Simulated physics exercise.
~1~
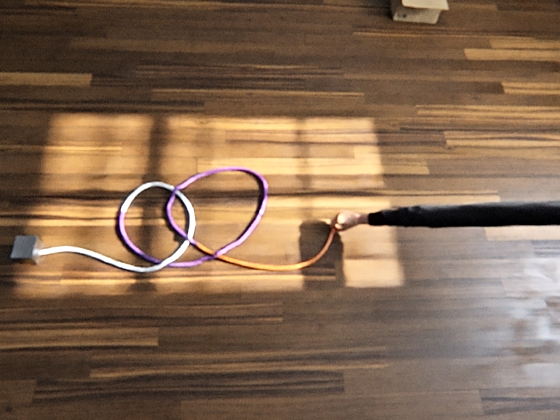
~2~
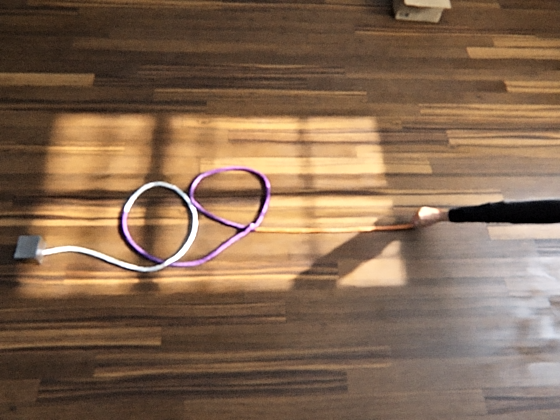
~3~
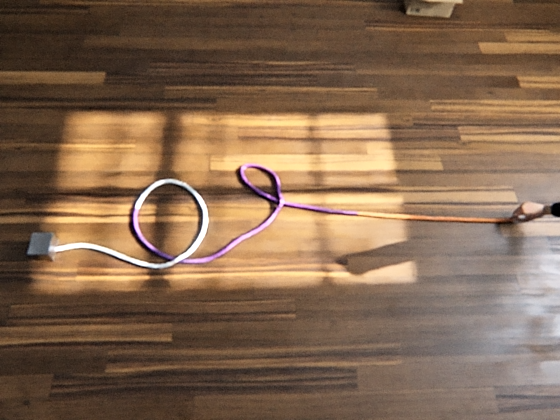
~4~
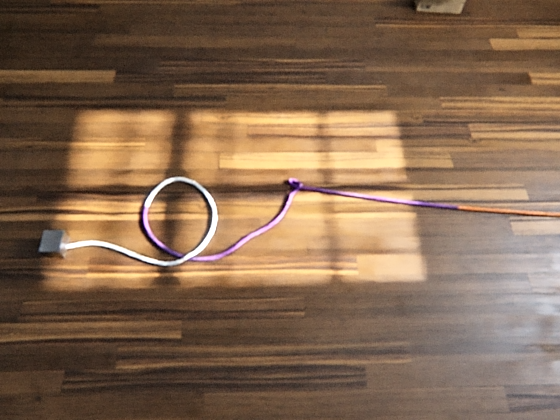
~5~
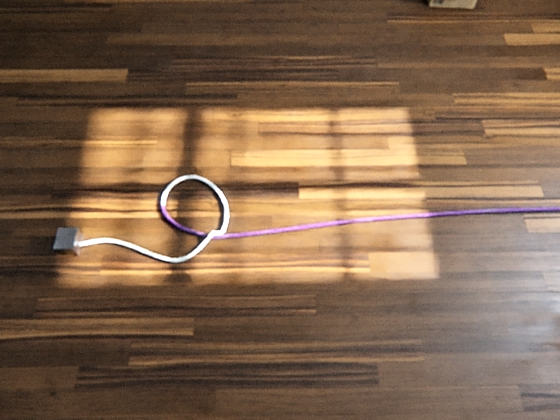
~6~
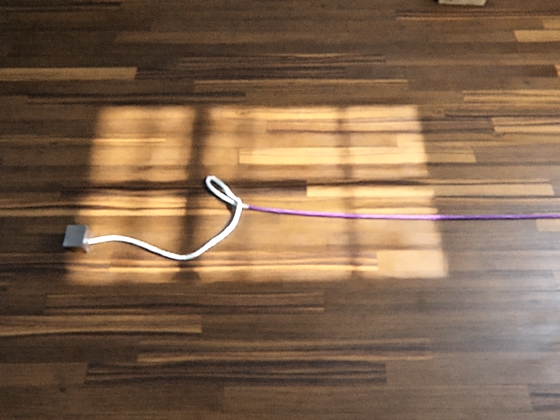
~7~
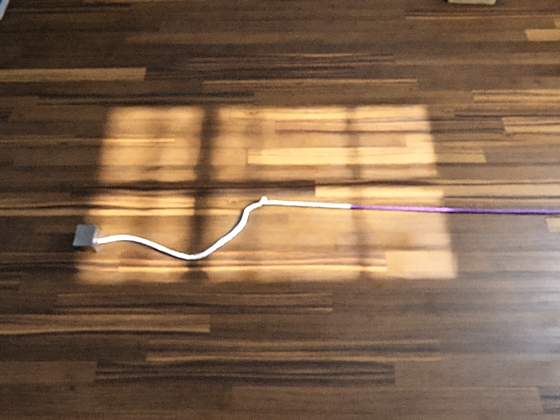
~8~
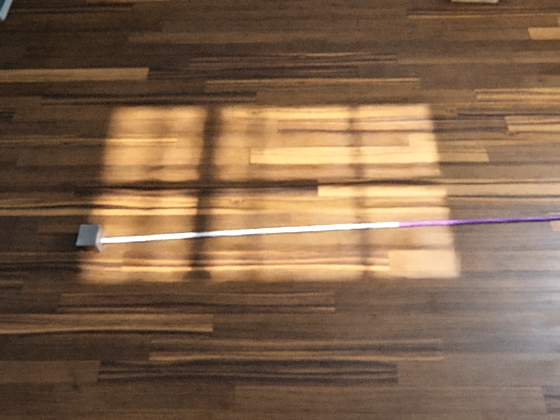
On a dark wooden floor lit by a patch of window light, a rope of white, purple and orange sections lies in overlapping loops, its white left end attached to a small grey block. A dark-sleeved arm holds the orange end and draws it to the right. The loop nearest the hand shrinks, then tightens to a small kink and vanishes as hand and orange section leave the view. The remaining loop narrows next, folds into a slim bend and opens out. Finally the slack by the block lifts away, and the rope stretches straight across the floor.
